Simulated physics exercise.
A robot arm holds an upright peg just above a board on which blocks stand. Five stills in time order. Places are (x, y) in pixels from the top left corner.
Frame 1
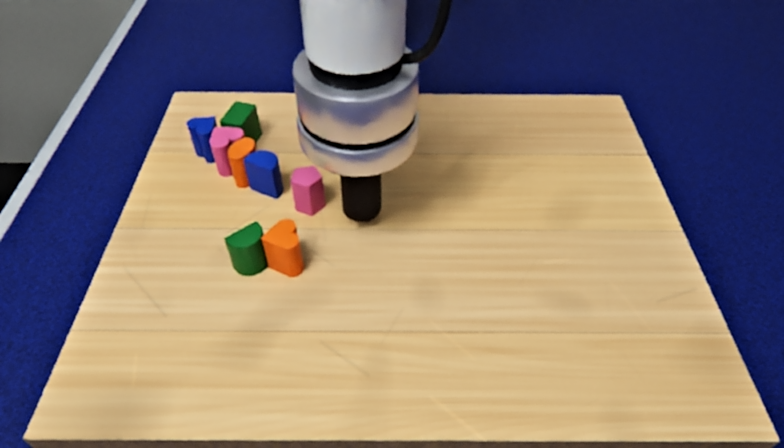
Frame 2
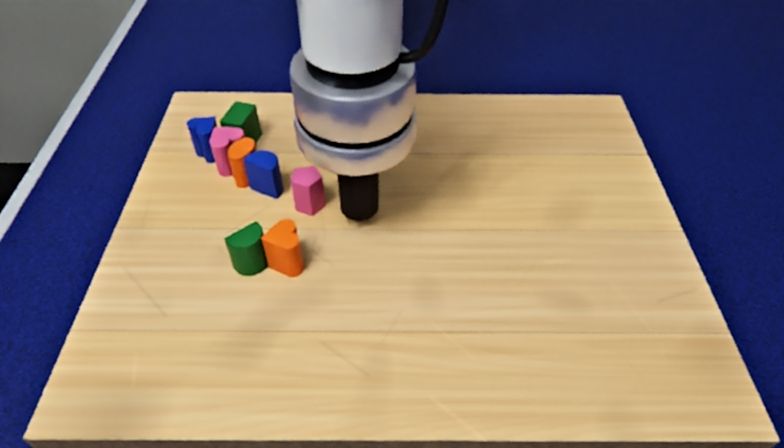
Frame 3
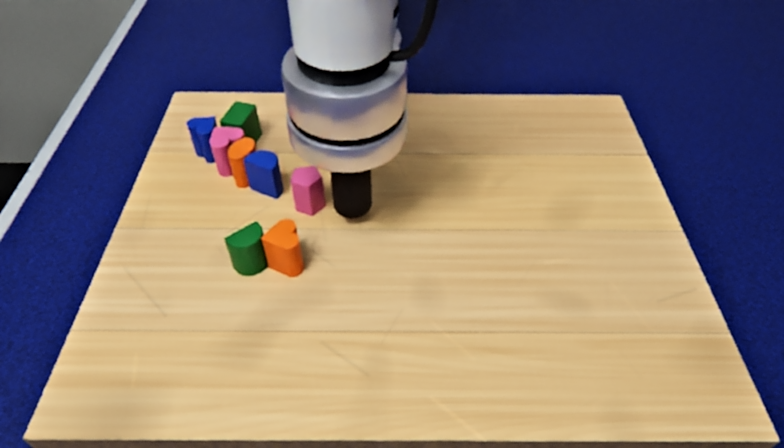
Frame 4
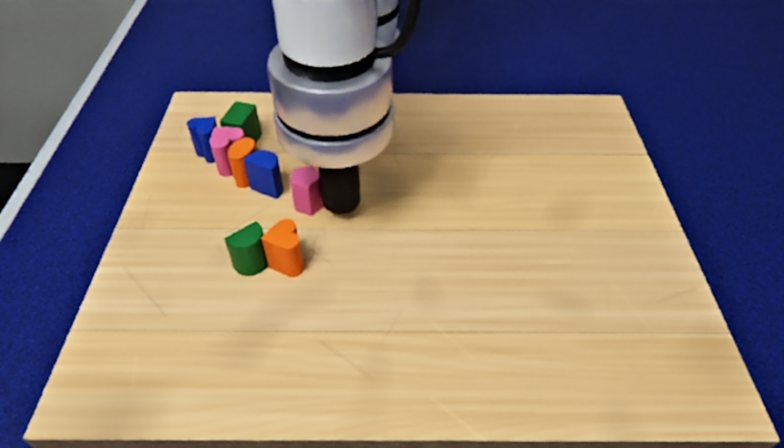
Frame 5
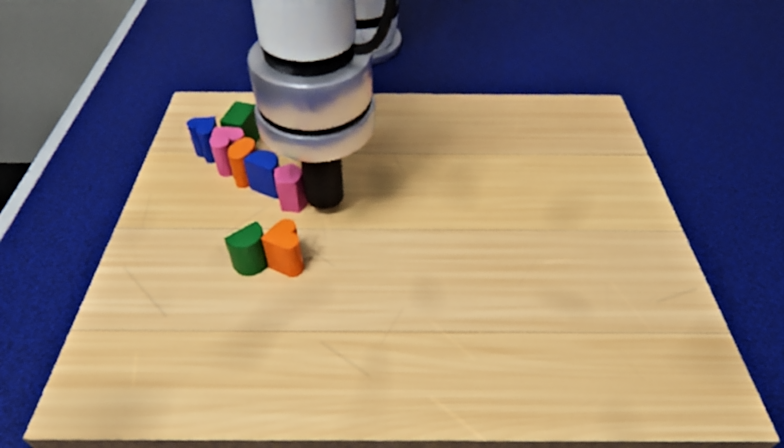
A robot arm holding a black upright peg moves slowly left over a wooden board, reaches the pink pentagonal block and pushes it a short way left, up against the blue block, while the other coloured blocks stay still.
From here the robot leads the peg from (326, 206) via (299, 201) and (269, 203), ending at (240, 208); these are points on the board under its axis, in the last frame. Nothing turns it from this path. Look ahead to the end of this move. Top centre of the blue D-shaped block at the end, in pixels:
At the end it should sit near (205, 167).
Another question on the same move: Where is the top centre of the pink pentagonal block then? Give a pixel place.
When the path ends, it will be at (207, 198).
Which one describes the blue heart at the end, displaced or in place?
Not moved.
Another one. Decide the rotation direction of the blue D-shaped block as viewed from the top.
Its rotation is clockwise.
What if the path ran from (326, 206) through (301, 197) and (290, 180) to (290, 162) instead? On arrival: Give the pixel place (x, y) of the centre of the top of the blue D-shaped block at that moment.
Around pixel (242, 166).
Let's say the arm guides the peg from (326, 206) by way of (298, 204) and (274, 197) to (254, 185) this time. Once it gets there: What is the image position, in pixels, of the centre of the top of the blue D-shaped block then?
I'd say the blue D-shaped block ends with its top centre at (215, 166).
On the path given first. Halfway along, peg (281, 191); pink heart (224, 134); orange oval (236, 145), turned 25° clockwise; blue D-shaped block (233, 168), turned 80° clockwise; pink pentagonal block (246, 184), turned 65° anticlockwise.
At the end, peg (237, 198); blue heart still; pink heart (224, 134); orange oval (236, 145), turned 25° clockwise; blue D-shaped block (205, 167), turned 110° clockwise; pink pentagonal block (207, 198), turned 85° anticlockwise.
